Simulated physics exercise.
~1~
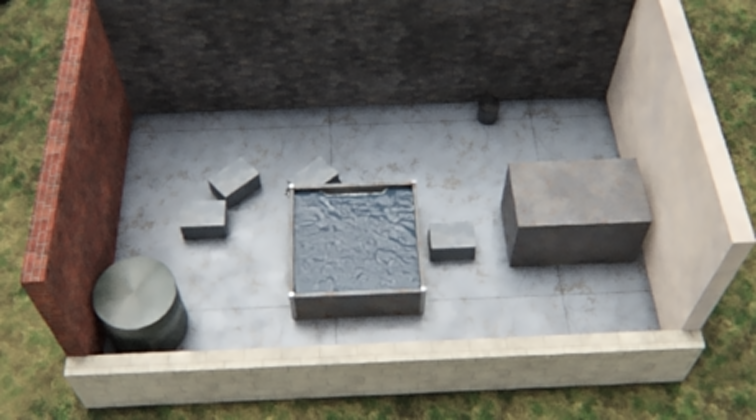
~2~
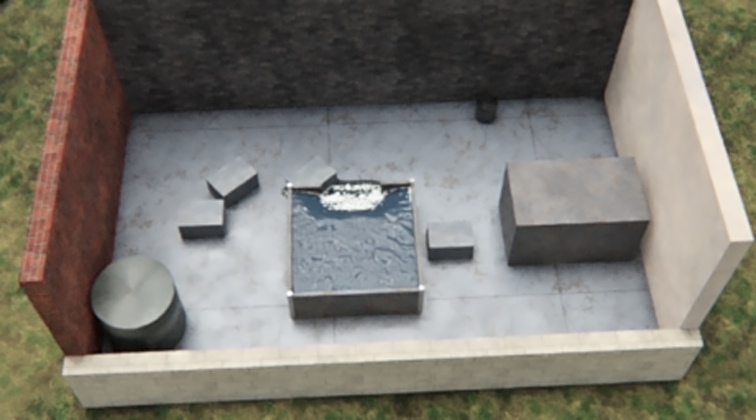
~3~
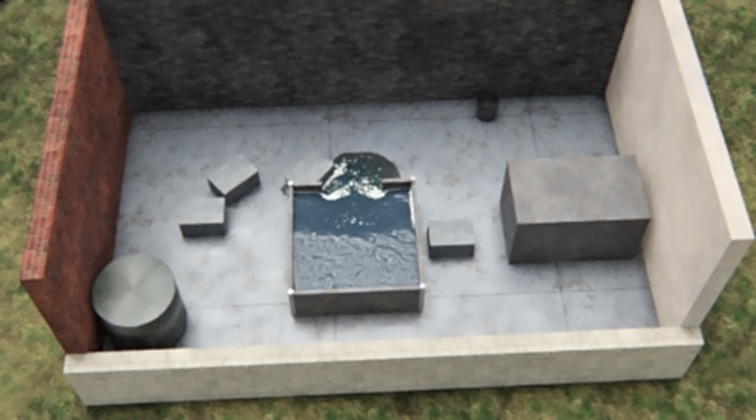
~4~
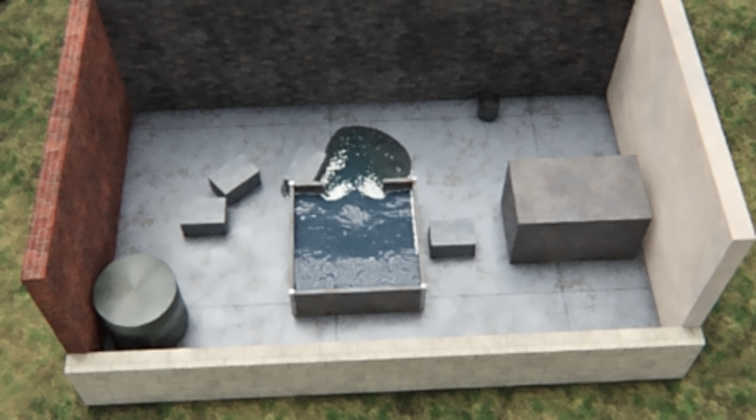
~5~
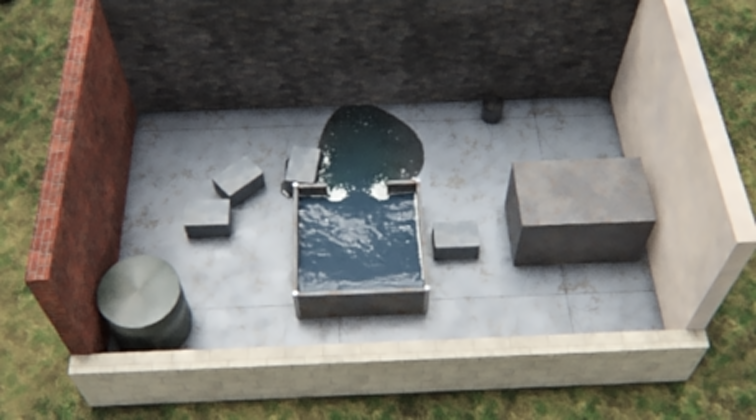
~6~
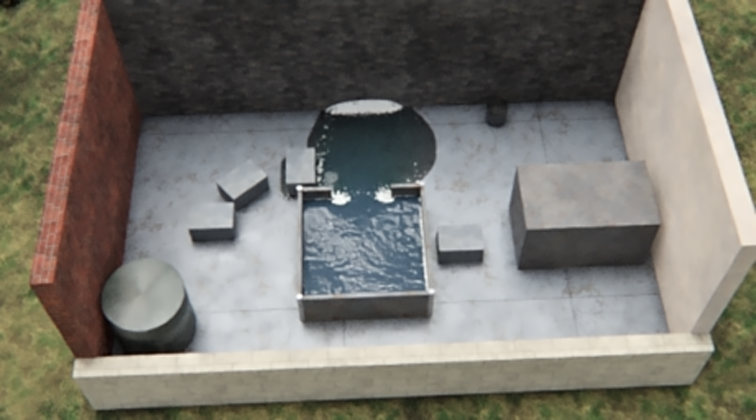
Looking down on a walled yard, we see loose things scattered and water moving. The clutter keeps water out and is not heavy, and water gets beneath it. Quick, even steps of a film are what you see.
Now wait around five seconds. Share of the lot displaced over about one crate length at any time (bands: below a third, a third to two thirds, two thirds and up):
It stays in the middle third.
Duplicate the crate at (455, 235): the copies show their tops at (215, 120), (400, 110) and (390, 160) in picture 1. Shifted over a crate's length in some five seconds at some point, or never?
Copy by copy, in order: Relocated, relocated, relocated.
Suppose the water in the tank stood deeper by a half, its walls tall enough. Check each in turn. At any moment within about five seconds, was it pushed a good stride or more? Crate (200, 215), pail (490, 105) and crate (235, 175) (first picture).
Going through them in turn, I'd say never got there, then got there, then never got there.
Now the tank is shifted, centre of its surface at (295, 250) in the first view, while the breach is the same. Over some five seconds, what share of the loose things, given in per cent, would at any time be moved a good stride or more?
I make it 40 per cent.
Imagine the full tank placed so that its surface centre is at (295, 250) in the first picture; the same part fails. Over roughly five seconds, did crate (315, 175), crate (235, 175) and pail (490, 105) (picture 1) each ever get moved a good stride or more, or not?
In that order: Swept aside, less than that, moved that far.
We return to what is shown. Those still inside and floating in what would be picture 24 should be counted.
So that is 1.
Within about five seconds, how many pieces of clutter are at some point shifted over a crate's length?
That adds up to 2.
A moment on, 1 of 5 are well off their spots; 0 afloat.
Next, 2 of 5 are well off their spots; 0 afloat.
Later, 2 of 5 are well off their spots; 1 afloat.
In the end, 2 of 5 are well off their spots, and 2 have been at some point; 1 afloat.
